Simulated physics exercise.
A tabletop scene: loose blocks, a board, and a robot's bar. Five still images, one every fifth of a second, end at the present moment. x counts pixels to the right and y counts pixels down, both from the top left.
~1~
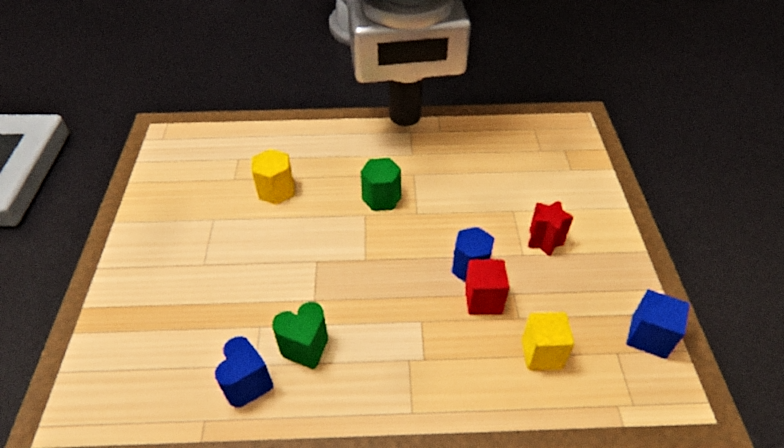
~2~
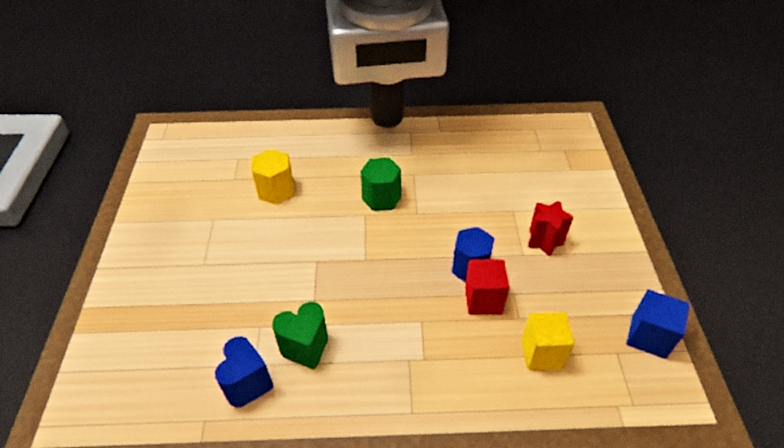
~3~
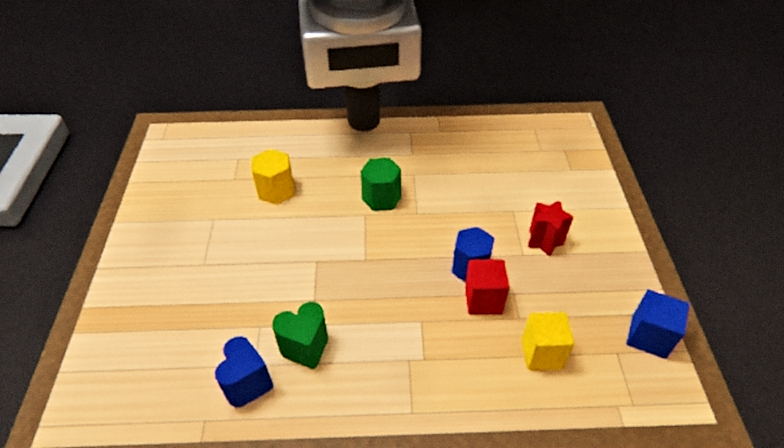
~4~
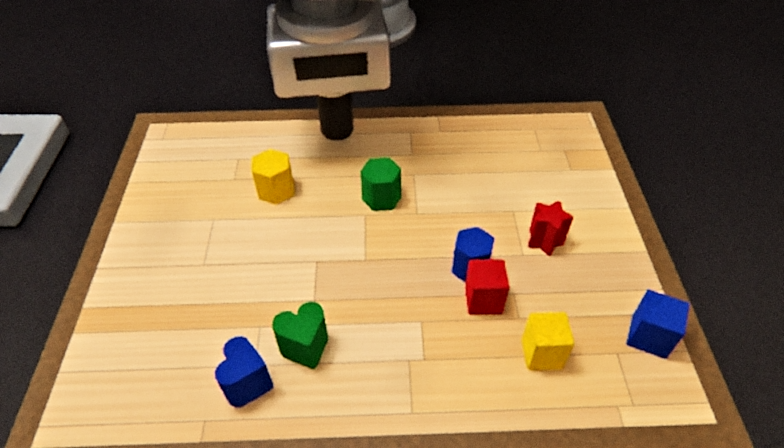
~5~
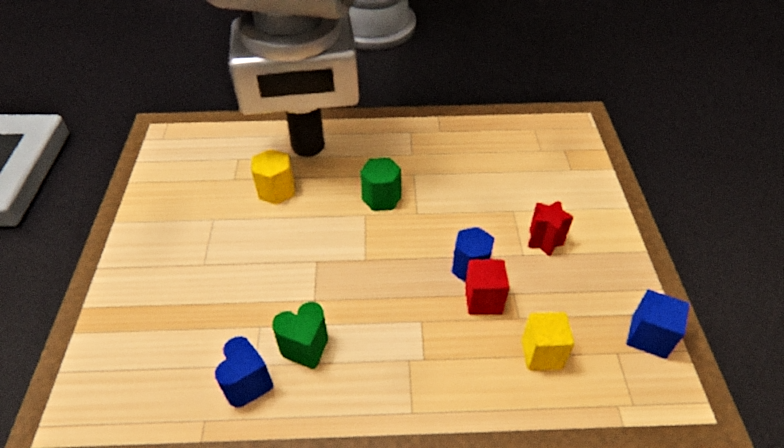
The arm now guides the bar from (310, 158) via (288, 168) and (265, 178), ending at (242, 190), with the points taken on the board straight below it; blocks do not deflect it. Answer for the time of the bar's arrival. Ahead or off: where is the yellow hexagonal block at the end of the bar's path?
I think it loses its spot in front.
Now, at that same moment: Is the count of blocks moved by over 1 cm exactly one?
In short: Yes.
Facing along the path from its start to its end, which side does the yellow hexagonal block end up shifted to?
Its sideways move is to the left.
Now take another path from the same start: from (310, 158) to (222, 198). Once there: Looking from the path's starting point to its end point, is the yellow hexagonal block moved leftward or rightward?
It shifts leftward.
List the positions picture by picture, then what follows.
Bar tip at (405, 117); block tops, yellow hexagonal block at (270, 162), in the first picture.
Bar at (387, 119); blocks unchanged, in the second picture.
Bar at (364, 123); blocks unchanged, in the third picture.
Bar at (337, 131); blocks unchanged, in the fourth picture.
Bar at (309, 147); yellow hexagonal block at (270, 162), in the fifth picture.
What follows on the original path. Halfway along, bar at (273, 162); yellow hexagonal block at (262, 170), turned 25° anticlockwise.
At the end, bar at (239, 179); yellow hexagonal block at (246, 187), turned 80° anticlockwise.
